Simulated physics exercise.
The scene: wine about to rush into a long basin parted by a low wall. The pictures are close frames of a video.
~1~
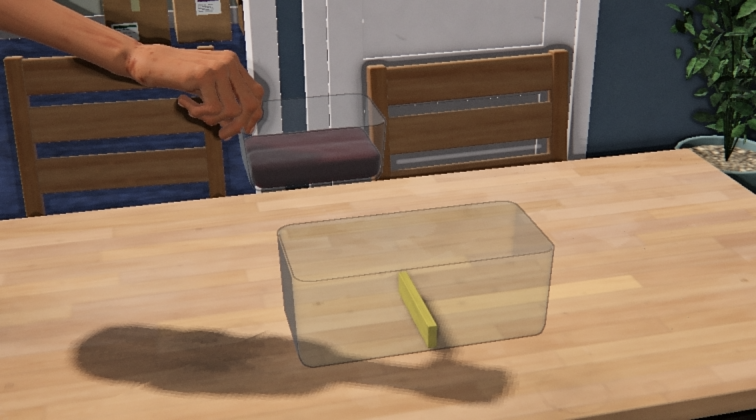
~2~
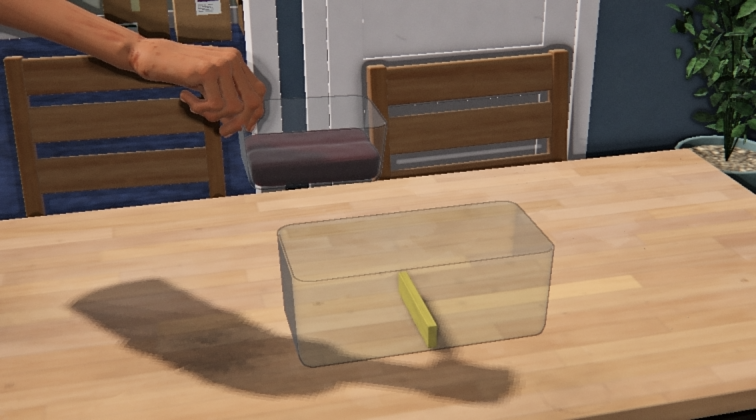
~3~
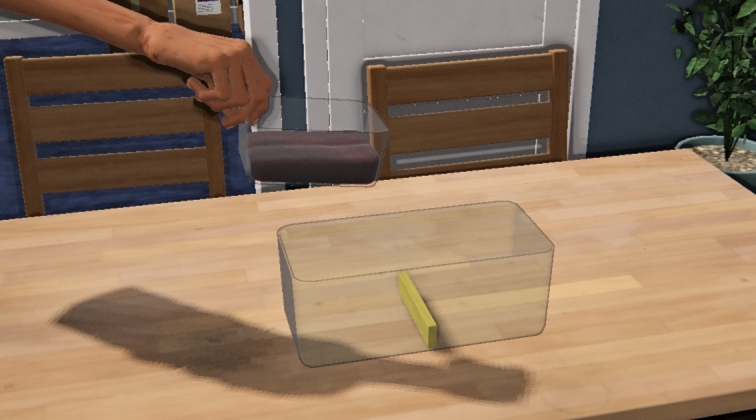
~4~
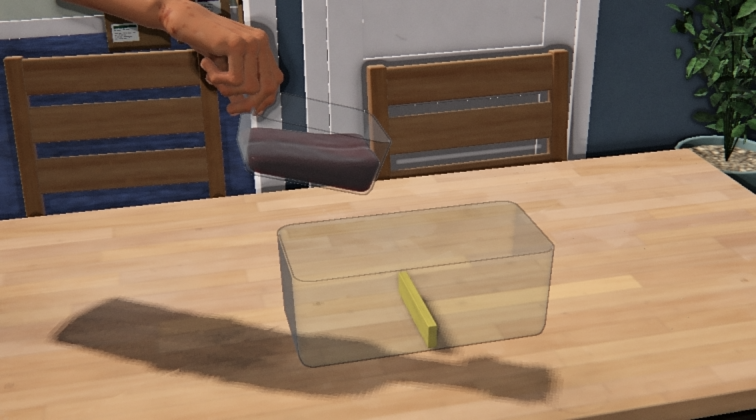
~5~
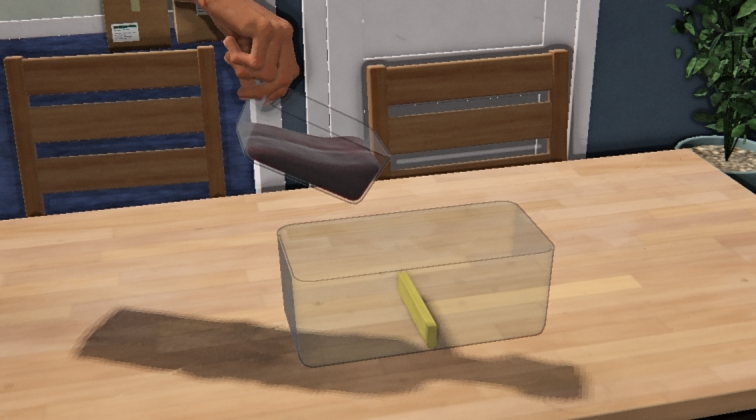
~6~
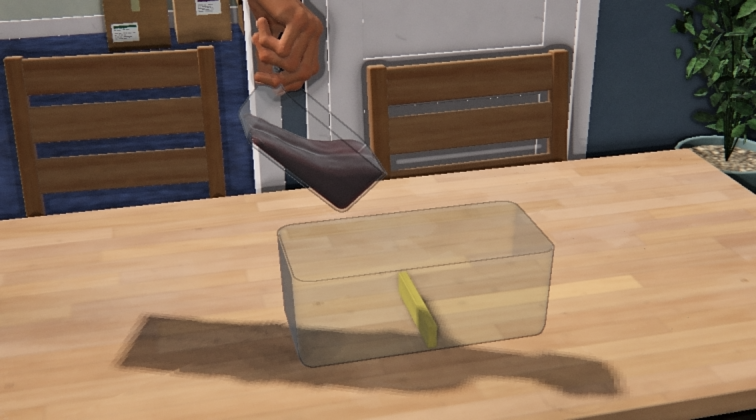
A hand steadily tilts a clear container of dark wine rightward above a long divided basin.
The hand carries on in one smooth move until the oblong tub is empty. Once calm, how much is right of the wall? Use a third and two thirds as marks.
The share right of the wall is less than a third.
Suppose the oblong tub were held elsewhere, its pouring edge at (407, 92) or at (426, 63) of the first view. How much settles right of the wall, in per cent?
About 60 and 70 per cent.
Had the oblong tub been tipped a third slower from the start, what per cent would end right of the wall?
Some 25 per cent.
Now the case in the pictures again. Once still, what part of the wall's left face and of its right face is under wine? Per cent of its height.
Left: 50 %. Right: 10 %.
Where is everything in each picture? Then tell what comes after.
It leans 0°; its right rim is at (376, 109); the wine meets the walls at (246, 151) and (372, 139); the long basin's rim runs from (285, 255) to (535, 225); the wall's top is at (417, 299), in the first picture.
It leans 2°; its right rim is at (377, 112); the wine meets the walls at (245, 150) and (372, 140), in the second picture.
It leans 8°; its right rim is at (380, 118); the wine meets the walls at (244, 147) and (371, 142), in the third picture.
It leans 17°; its right rim is at (381, 129); the wine meets the walls at (243, 142) and (371, 145), in the fourth picture.
It leans 30°; its right rim is at (381, 144); the wine meets the walls at (242, 135) and (371, 149), in the fifth picture.
It leans 44°; its right rim is at (376, 161); the wine meets the walls at (245, 125) and (371, 152), in the sixth picture.
A moment on, the oblong tub is tipped right over and 9 per cent is still to pour, 65 is left of the wall and 0 right of it.
Next, the oblong tub is tipped right over and 0 per cent is still to pour, 80 is left of the wall and 9 right of it.
Then the oblong tub is tipped right over and 0 per cent is still to pour, 78 is left of the wall and 14 right of it.
Later the oblong tub is tipped right over and 0 per cent is still to pour, 78 is left of the wall and 15 right of it.
In the end 78 per cent lies left of the wall, 15 right of it and 6 outside.
